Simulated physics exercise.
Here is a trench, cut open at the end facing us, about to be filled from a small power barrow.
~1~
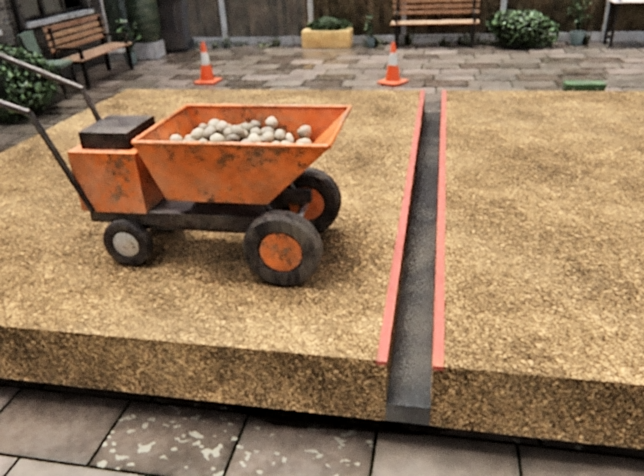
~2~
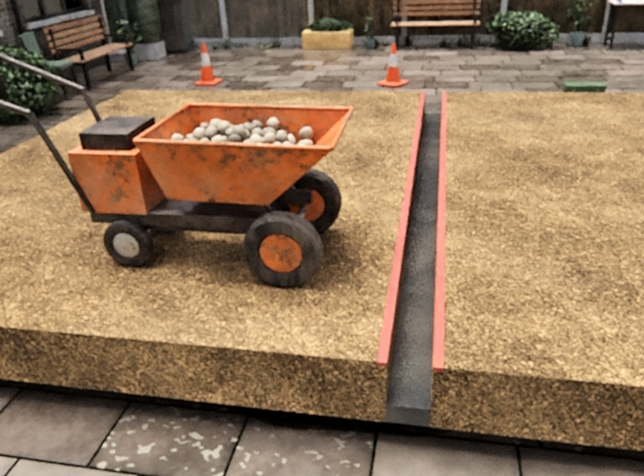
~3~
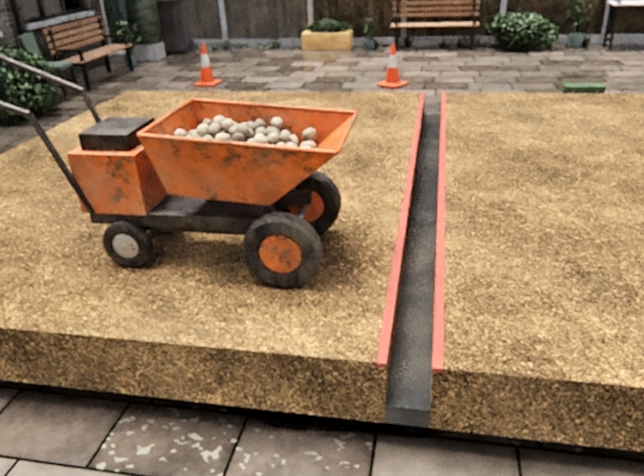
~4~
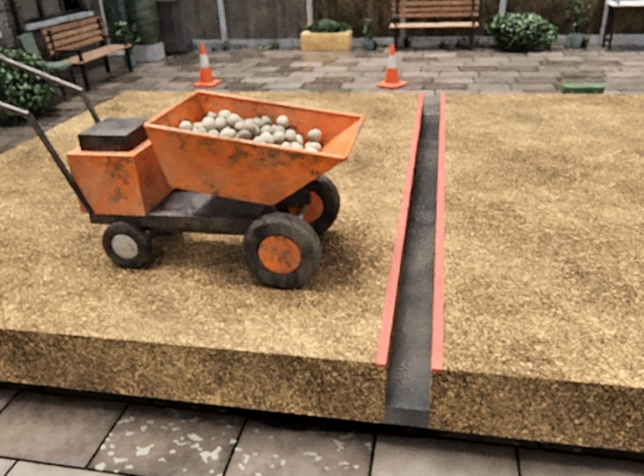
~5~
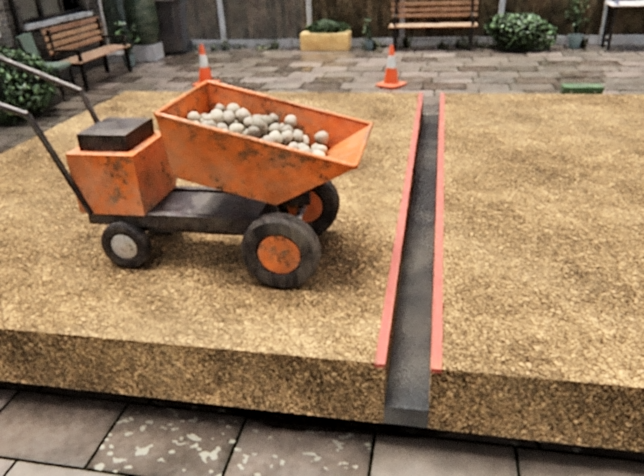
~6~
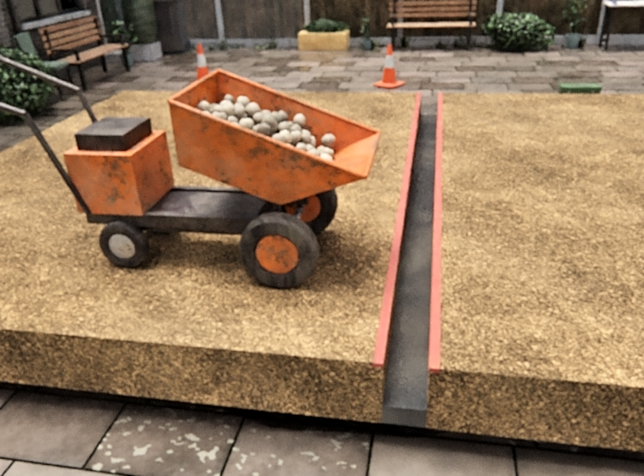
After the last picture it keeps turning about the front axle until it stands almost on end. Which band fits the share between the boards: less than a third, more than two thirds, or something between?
Between the edges lies between a third and two thirds of the load.
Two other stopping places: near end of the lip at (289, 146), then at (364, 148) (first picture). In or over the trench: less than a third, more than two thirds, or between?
One: The middle third. Two: Below one third.
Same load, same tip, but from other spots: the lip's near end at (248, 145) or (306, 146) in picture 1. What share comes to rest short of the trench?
Near 40 % and 0 %.
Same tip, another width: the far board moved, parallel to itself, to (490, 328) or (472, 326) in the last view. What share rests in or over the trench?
Near 90 % and 90 %.
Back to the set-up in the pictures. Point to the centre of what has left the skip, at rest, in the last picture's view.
At about (425, 276).
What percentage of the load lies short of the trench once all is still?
Near 0 %.
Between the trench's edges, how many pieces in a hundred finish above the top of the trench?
About 5 per cent.
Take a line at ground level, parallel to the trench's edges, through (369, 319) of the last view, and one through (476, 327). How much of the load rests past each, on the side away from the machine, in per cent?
First some 80, then 10 per cent.
Soon, skip tipped steeply; all in the skip.
A while on, skip tipped right over; about half in the skip; about a third in or heaped over the trench; about a quarter beyond it.
Towards the end, skip tipped right over; about a quarter in the skip; about half in or heaped over the trench; about a quarter beyond it.
Finally, skip tipped right over; about a quarter in the skip; about half in or heaped over the trench; about a quarter beyond it.
